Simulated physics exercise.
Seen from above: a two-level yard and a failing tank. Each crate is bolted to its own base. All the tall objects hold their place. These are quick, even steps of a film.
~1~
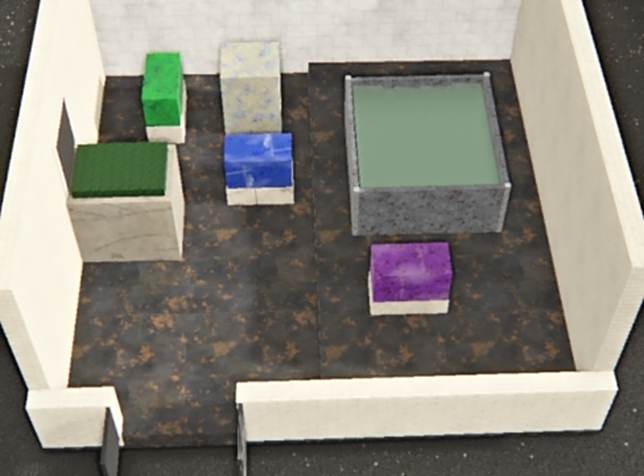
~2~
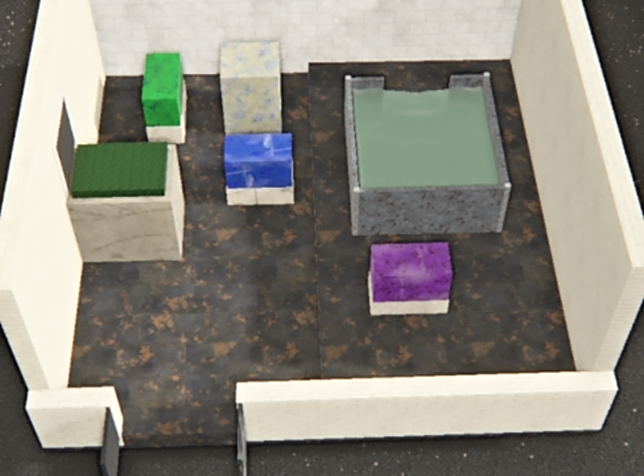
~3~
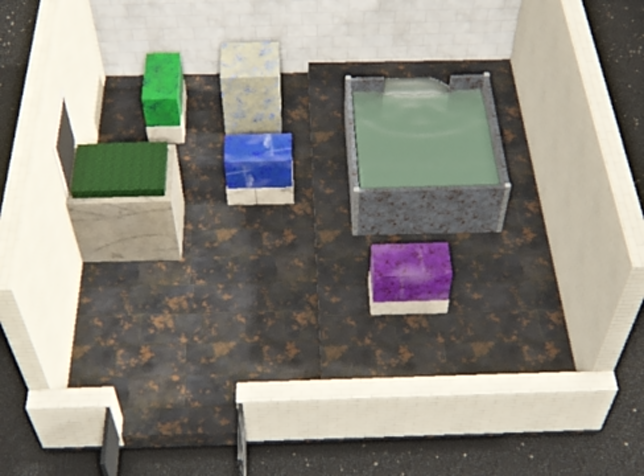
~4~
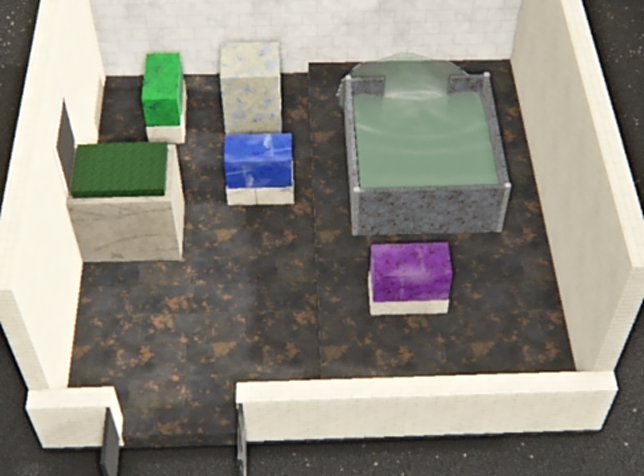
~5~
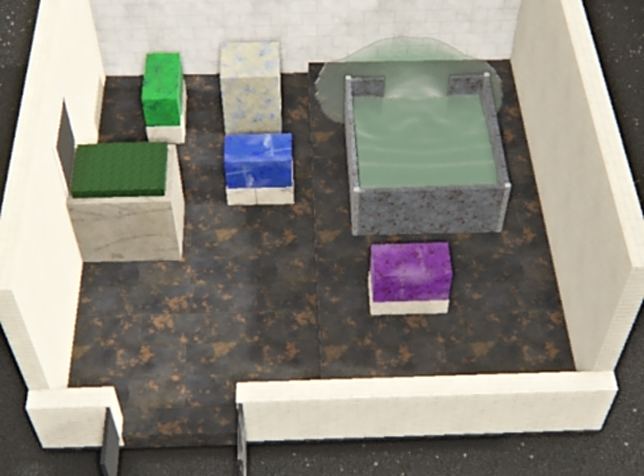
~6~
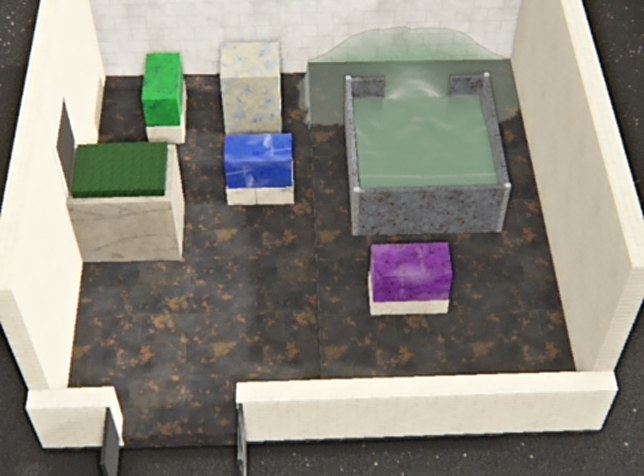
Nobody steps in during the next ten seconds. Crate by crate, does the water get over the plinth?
In the end: The purple crate keeps dry; the green crate keeps dry; the blue crate keeps dry.
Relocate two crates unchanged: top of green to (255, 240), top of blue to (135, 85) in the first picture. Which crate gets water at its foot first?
The blue one.
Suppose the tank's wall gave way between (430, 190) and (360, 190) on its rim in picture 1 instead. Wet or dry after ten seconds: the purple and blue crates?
My reading: Purple crate takes water; blue crate keeps dry.
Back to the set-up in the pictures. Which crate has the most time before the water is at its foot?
That is the one in purple.
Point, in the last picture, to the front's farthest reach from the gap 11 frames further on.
At about (106, 79).
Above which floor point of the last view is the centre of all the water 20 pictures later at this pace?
Around (391, 154).
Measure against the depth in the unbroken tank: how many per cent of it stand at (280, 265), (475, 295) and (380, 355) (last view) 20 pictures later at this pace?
Roughly 2, 2 and 0 per cent, in turn.
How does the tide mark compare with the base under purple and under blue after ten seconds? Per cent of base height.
About 30 and 60 per cent.
A moment on, water covers 15 % of the floor; the purple crate not reached, the green crate water round its plinth, the blue crate not reached.
Next, water covers 30 % of the floor; the purple crate not reached, the green crate water round its plinth, the blue crate water round its plinth.
Then, water covers 55 % of the floor; the purple crate not reached, the green crate water round its plinth, the blue crate water round its plinth.
Later, water covers 85 % of the floor; the purple crate water round its plinth, the green crate water round its plinth, the blue crate water round its plinth.
In the end, water covers 95 % of the floor; the purple crate stayed above the water, the green crate stayed above the water, the blue crate stayed above the water.
